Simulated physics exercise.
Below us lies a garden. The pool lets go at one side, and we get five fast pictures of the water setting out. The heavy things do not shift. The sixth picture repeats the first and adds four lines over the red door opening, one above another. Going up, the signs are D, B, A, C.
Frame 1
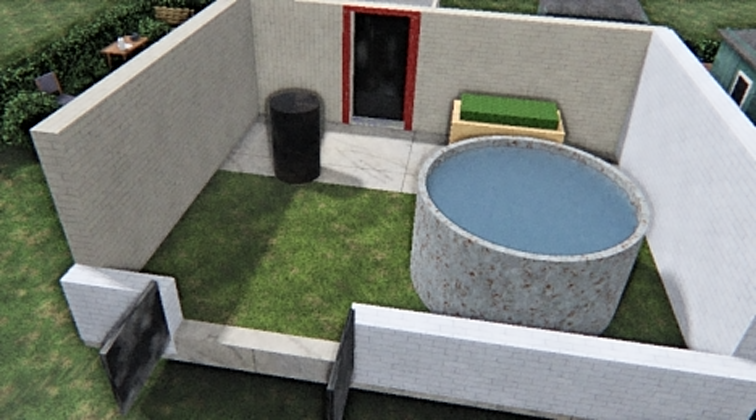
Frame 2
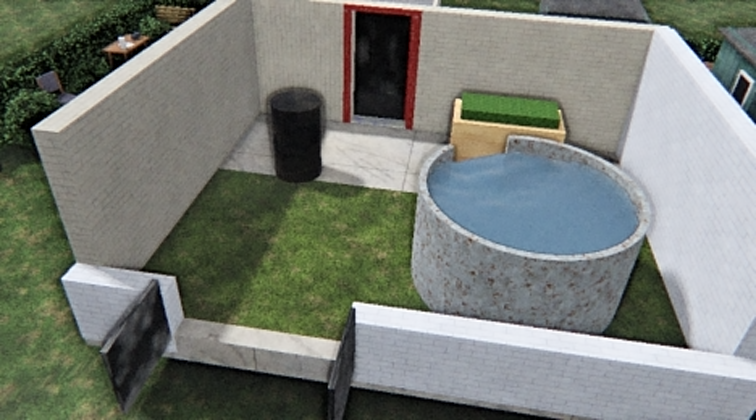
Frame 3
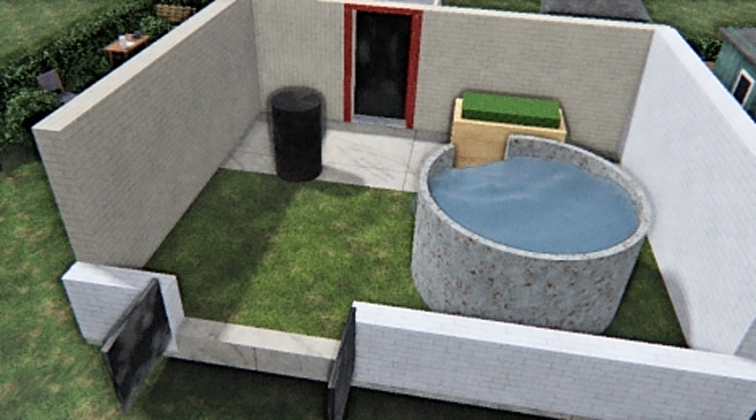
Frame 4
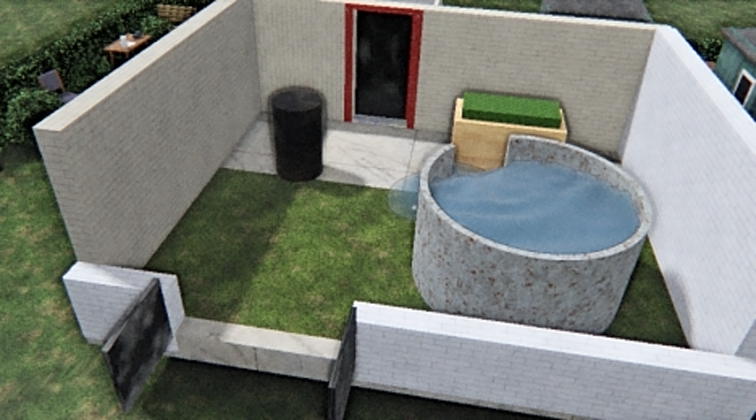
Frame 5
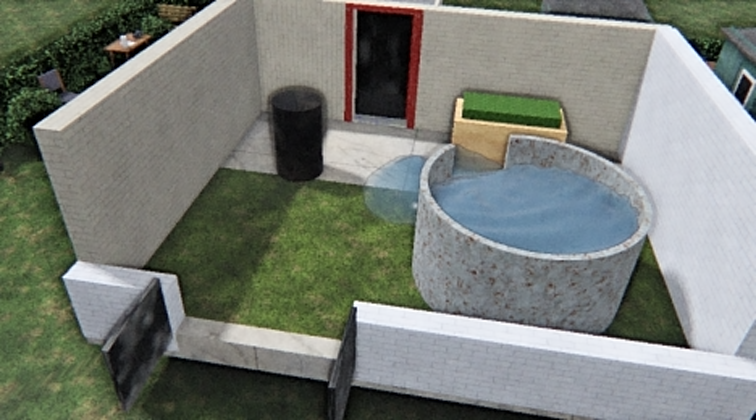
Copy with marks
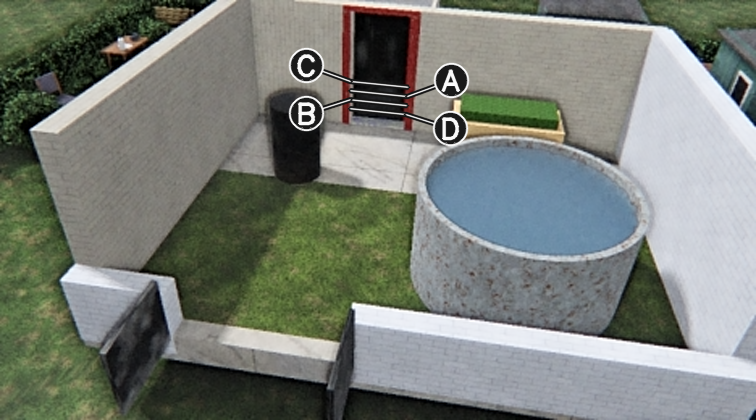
In a walled garden, a gap opens in the round pool and water spills onto the grass.
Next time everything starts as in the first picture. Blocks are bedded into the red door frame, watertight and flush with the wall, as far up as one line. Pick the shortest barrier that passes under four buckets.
I would pick height D.
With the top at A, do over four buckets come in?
No, not at all.
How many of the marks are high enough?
All four.
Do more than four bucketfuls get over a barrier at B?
No.
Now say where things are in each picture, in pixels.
The first frame shows water in the pool at rest, its middle at (529, 195); foot of the red doorway at (377, 126); open gate at (262, 286).
In the second frame, water covers 1 % of the ground, its front hidden from here.
In the third frame, water covers 3 % of the ground, its front hidden from here.
In the fourth frame, 6 % of the ground under water, visible out to (401, 185).
In the fifth frame, 10 % of the ground under water, visible out to (403, 157).
In white, A at (378, 93); B at (378, 102); C at (379, 84); D at (377, 111); from the bottom up D, B, A, C.
With A, nothing gets over.
With B, nothing gets over.
With C, nothing gets over.
With D, a splash gets over, under a bucket.
